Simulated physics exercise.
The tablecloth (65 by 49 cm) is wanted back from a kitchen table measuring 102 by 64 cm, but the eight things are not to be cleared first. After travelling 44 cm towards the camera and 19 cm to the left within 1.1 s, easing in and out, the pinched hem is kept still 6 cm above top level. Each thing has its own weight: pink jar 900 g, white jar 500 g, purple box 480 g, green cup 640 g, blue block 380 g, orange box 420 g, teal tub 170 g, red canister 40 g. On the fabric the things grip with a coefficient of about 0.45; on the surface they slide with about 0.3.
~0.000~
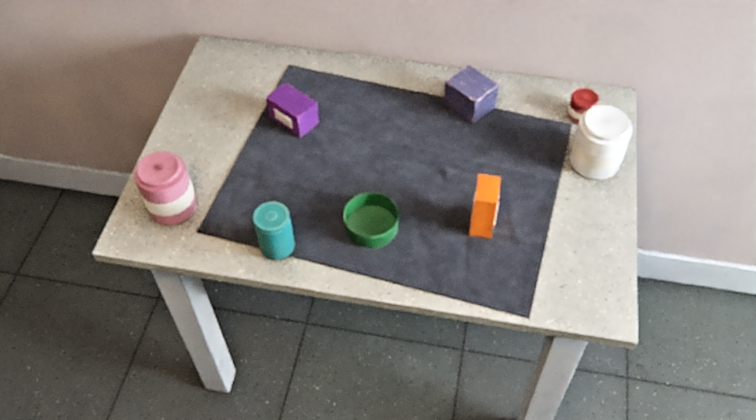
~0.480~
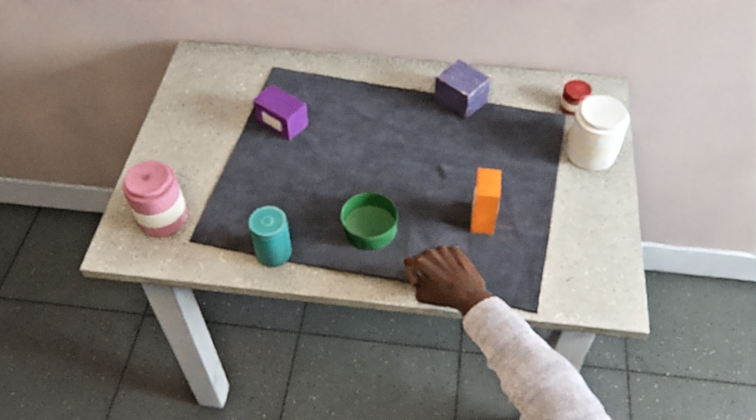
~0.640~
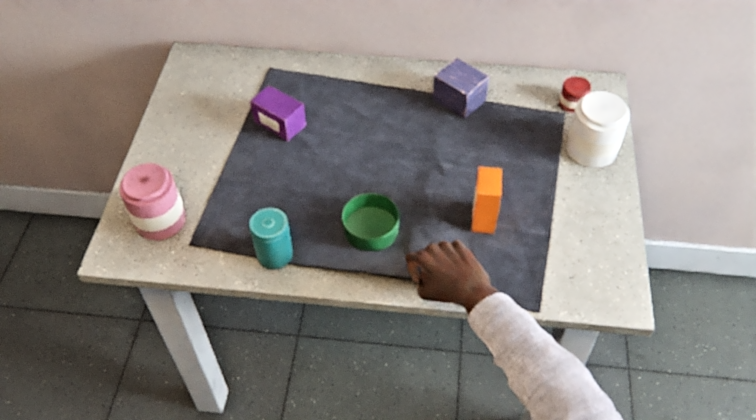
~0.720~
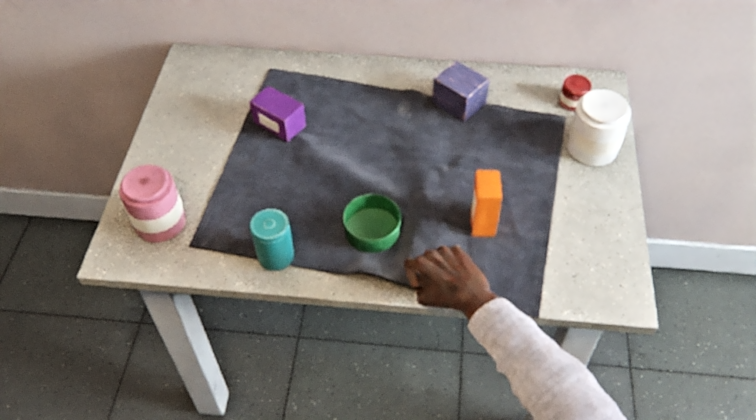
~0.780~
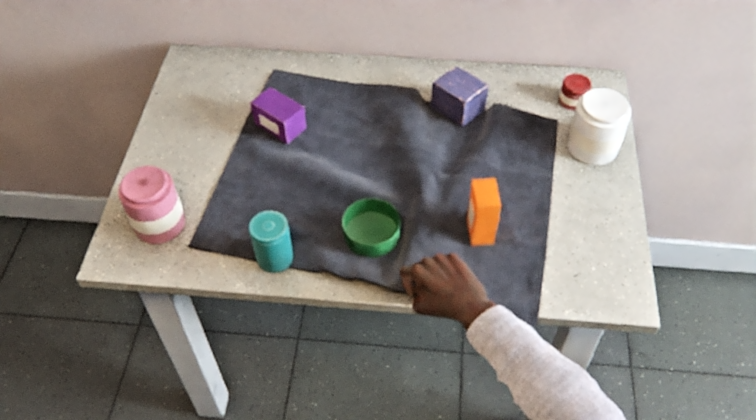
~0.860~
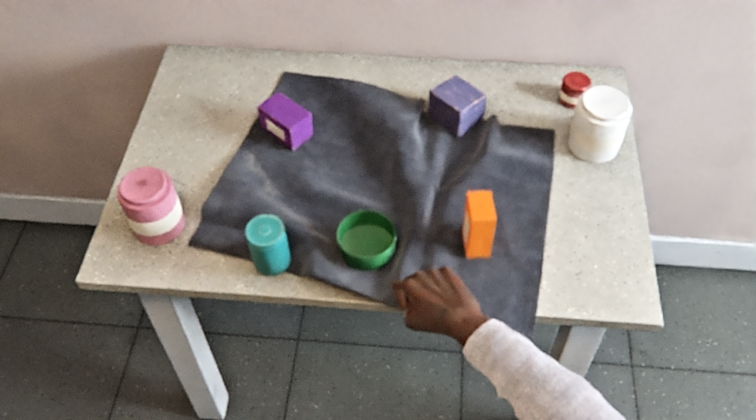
A dark cloth on a table is pinched at its near edge by a hand that reaches in and drags it slightly forward and left, creasing it, while the boxes, green cup and teal tub on it shift a little.
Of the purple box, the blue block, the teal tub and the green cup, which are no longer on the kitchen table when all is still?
The purple box won't stay; the blue block won't leave; the teal tub won't stay; the green cup won't stay.
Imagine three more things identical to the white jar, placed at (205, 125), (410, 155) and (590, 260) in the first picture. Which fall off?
Log, listed order - kept / lost / kept.
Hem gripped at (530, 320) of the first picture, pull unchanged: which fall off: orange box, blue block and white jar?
At the end, the orange box ends up off the top, the blue block holds its spot, and the white jar holds its spot.
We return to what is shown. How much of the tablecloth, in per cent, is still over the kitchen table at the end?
About 0 per cent.
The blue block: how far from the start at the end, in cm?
I'd say around 25 cm for the blue block.
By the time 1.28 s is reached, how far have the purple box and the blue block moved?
I'd put the purple box at some 25 centimetres and the blue block at some 25 centimetres.
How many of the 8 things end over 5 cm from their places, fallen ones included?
Count recorded: 5.
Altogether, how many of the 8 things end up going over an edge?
4.
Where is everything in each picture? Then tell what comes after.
The first frame shows purple box (291, 99); blue block (472, 83); teal tub (271, 216); green cup (371, 214); tablecloth corners (197, 232) (289, 65) (529, 318).
The second frame shows tablecloth corners (189, 241) (273, 67); grip (416, 283).
The third frame shows tablecloth corners (189, 245) (270, 68); grip (419, 280).
The fourth frame shows orange box (489, 184); blue block (462, 79); tablecloth corners (189, 246) (270, 69); grip (417, 286).
The fifth frame shows purple box (277, 104); orange box (487, 192); green cup (371, 221); tablecloth corners (188, 247) (274, 70); grip (413, 294).
The sixth frame shows purple box (284, 109); blue block (458, 93); teal tub (265, 229); green cup (366, 234); tablecloth corners (284, 72) (554, 130) (532, 341); grip (406, 308).
At 1.1 s, 80 % of the tablecloth is still over the top; blue block 18 cm off its start, green cup 16 cm off its start, purple box 12 cm off its start.
At 1.3 s, 45 % of the tablecloth is still over the top; green cup 29 cm off its start, blue block 25 cm off its start, purple box 25 cm off its start.
At 1.5 s, 5 % of the tablecloth is still over the top; purple box 48 cm off its start at (326, 306), green cup over the edge, teal tub over the edge.
At 1.7 s, 0 % of the tablecloth is still over the top; purple box over the edge, green cup over the edge, teal tub over the edge.
At 3.3 s, 0 % of the tablecloth is still over the top; purple box over the edge, green cup over the edge, teal tub over the edge, blue block 25 cm off its start at (442, 166).
